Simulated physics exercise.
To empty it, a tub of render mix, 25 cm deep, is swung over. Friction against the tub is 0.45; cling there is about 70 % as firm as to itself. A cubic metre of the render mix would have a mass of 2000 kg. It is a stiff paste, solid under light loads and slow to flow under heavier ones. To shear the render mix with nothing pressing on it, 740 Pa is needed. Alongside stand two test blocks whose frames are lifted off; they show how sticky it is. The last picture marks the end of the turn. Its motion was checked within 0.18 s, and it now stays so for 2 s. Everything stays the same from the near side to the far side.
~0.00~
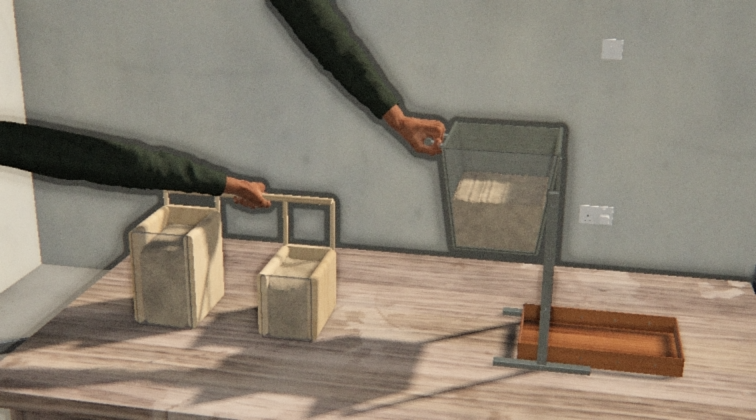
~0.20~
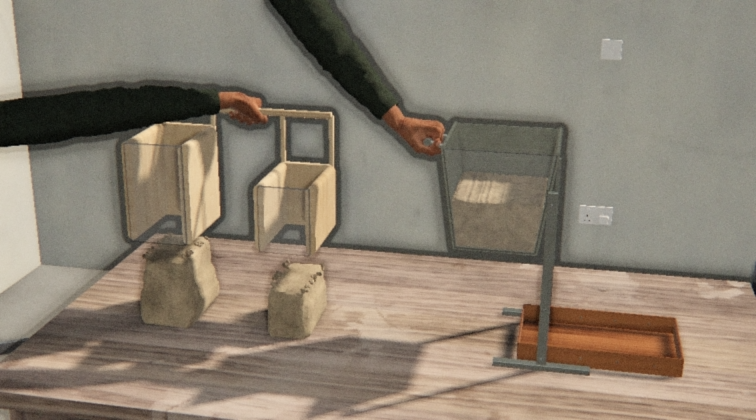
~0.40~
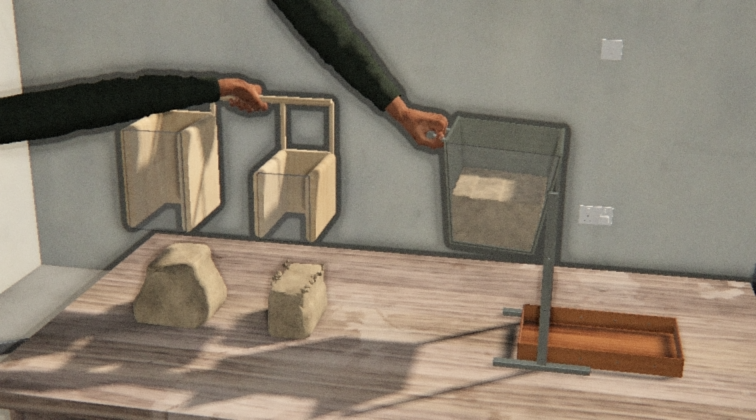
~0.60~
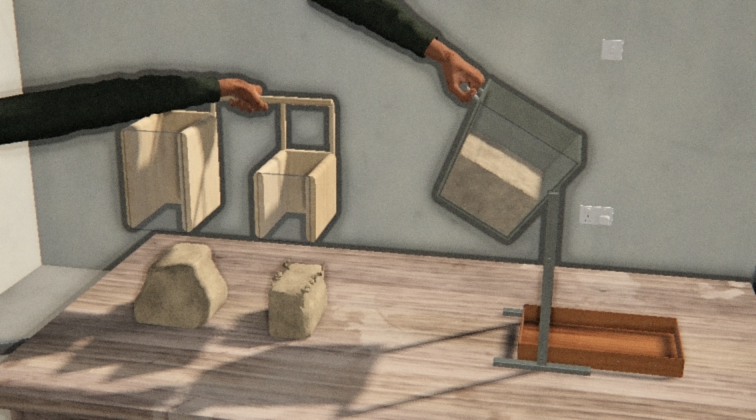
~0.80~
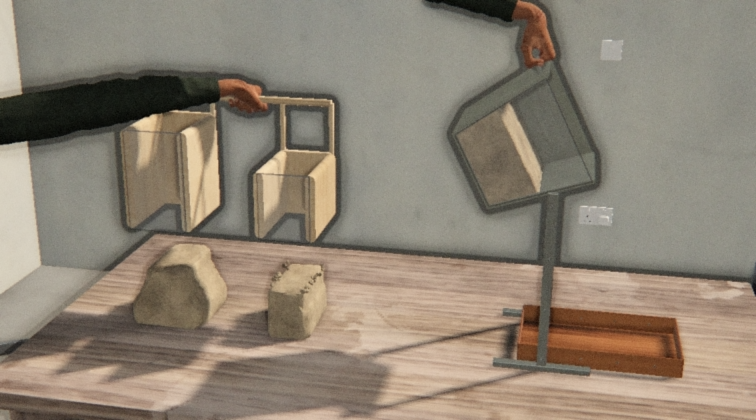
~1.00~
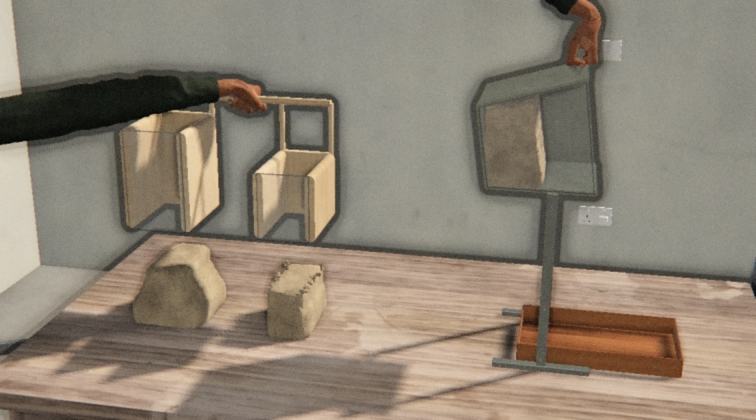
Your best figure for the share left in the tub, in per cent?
I would say about 100 %.
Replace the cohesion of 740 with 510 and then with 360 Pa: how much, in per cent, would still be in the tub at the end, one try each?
Respectively 100 % and 100 %.
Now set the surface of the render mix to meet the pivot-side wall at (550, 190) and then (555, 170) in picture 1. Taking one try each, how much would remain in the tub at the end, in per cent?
About 100 % and then about 75 %.
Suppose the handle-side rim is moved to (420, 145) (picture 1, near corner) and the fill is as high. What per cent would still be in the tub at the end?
Some 100 percent would still be in the tub at the end.
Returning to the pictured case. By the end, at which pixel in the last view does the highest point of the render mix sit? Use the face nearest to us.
Close to pixel (515, 123).
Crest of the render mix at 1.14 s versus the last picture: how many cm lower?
Around 3 cm below its level in the last picture.
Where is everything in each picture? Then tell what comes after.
Handle-side rim at (445, 147), tilt 0 degrees; highest point of the render mix at (539, 206); test blocks 22 cm, 14 cm high (left to right), in the first picture.
Handle-side rim at (445, 148), tilt 0 degrees; highest point of the render mix at (538, 206); test blocks 20 cm, 14 cm high (left to right), in the second picture.
Handle-side rim at (448, 142), tilt 3 degrees; highest point of the render mix at (457, 195); test blocks 17 cm, 14 cm high (left to right), in the third picture.
Handle-side rim at (482, 102), tilt 29 degrees; highest point of the render mix at (460, 155); test blocks 17 cm, 14 cm high (left to right), in the fourth picture.
Handle-side rim at (548, 79), tilt 63 degrees; highest point of the render mix at (500, 112); test blocks 17 cm, 14 cm high (left to right), in the fifth picture.
Handle-side rim at (587, 83), tilt 81 degrees; highest point of the render mix at (530, 103); test blocks 17 cm, 14 cm high (left to right), in the sixth picture.
By 1.14 s, the tub is at 82 degrees and holds 100 %.
By 1.31 s, the tub is at 82 degrees and holds 100 %.
By 1.48 s, the tub is at 82 degrees and holds 100 %.
By 1.65 s, the tub is at 82 degrees and holds 100 %.
By 3.00 s, at the end, the tub is at 82 degrees and holds 100 %.
